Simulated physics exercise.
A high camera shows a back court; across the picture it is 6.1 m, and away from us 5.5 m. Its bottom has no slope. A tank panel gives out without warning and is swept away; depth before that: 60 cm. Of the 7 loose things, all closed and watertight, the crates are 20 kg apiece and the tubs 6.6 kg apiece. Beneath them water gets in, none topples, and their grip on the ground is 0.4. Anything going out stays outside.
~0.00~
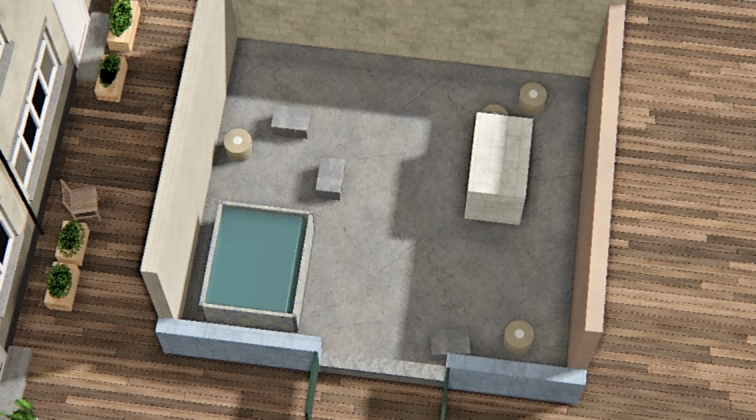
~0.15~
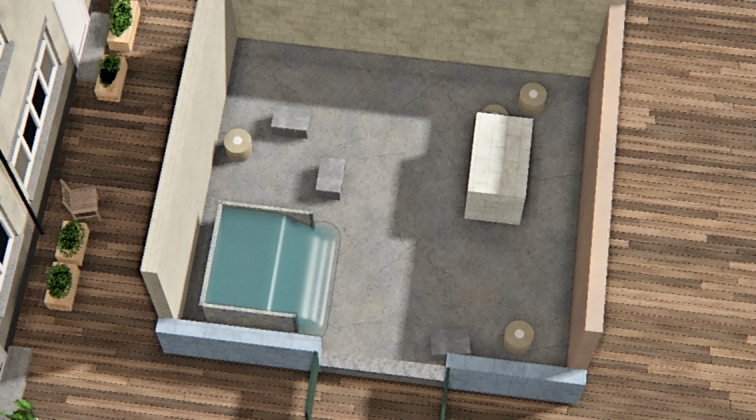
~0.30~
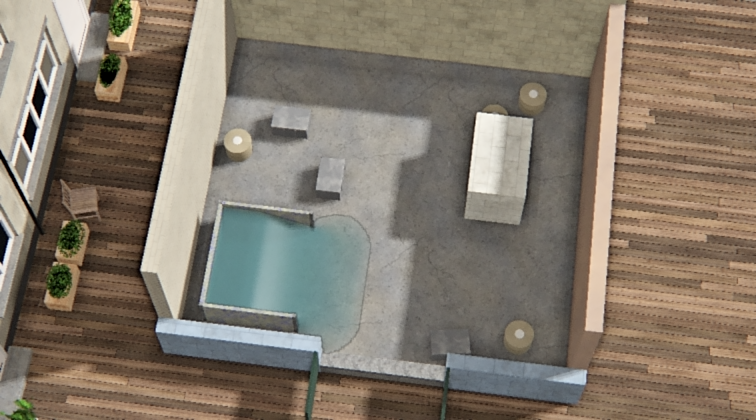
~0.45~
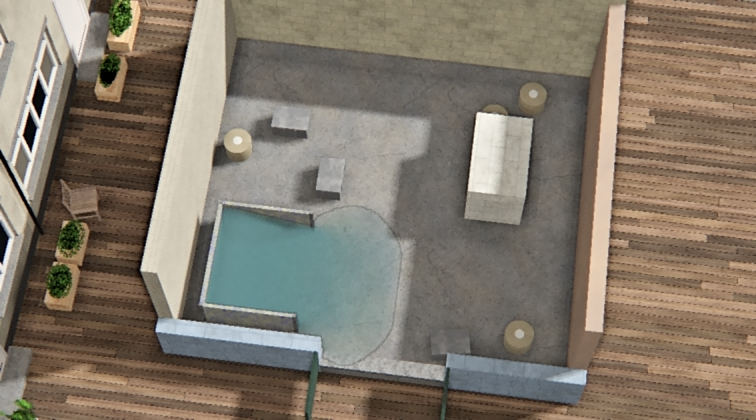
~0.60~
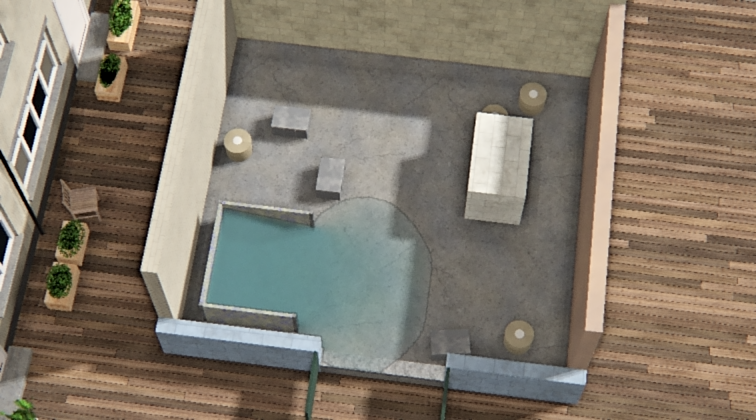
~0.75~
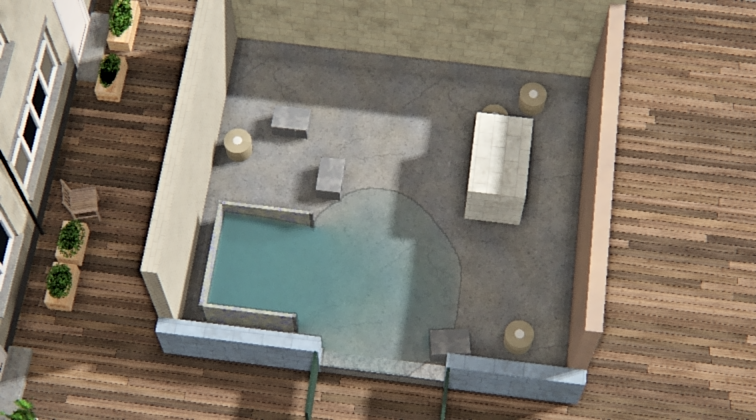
A walled back court sat still until the right side of its water tank gave way, and the water poured out, spreading in a rounded sheet across the grey floor while the crates and tubs stayed put.
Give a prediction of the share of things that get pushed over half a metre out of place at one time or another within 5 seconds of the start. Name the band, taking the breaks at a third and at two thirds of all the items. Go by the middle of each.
The fraction sits in the middle, a third or more yet beneath two thirds.
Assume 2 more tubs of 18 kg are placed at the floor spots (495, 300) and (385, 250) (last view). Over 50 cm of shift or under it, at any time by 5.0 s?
First exceeds it, then exceeds it.
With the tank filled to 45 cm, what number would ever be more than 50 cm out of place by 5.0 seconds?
That would make 2 of them.
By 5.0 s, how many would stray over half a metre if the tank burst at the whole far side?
5.
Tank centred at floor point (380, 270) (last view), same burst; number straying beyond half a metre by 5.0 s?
Count: 3.
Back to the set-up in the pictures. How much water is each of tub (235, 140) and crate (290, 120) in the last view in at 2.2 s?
First about 0 cm, second about 0 cm.
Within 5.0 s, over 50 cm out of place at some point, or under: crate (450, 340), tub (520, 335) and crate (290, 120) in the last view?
The first is beyond the limit, the second beyond the limit, and the third inside the limit.
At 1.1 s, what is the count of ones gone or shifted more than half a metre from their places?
0 of them.
After 1.1 s 0 of 7 are over 50 cm from their spots; 0 afloat.
After 2.2 s 2 of 7 are over 50 cm from their spots; 2 afloat.
After 3.5 s 1 of 7 are over 50 cm from their spots; 2 afloat.
After 5.0 s 3 of 7 are over 50 cm from their spots, and 3 have been at some point; 2 afloat.
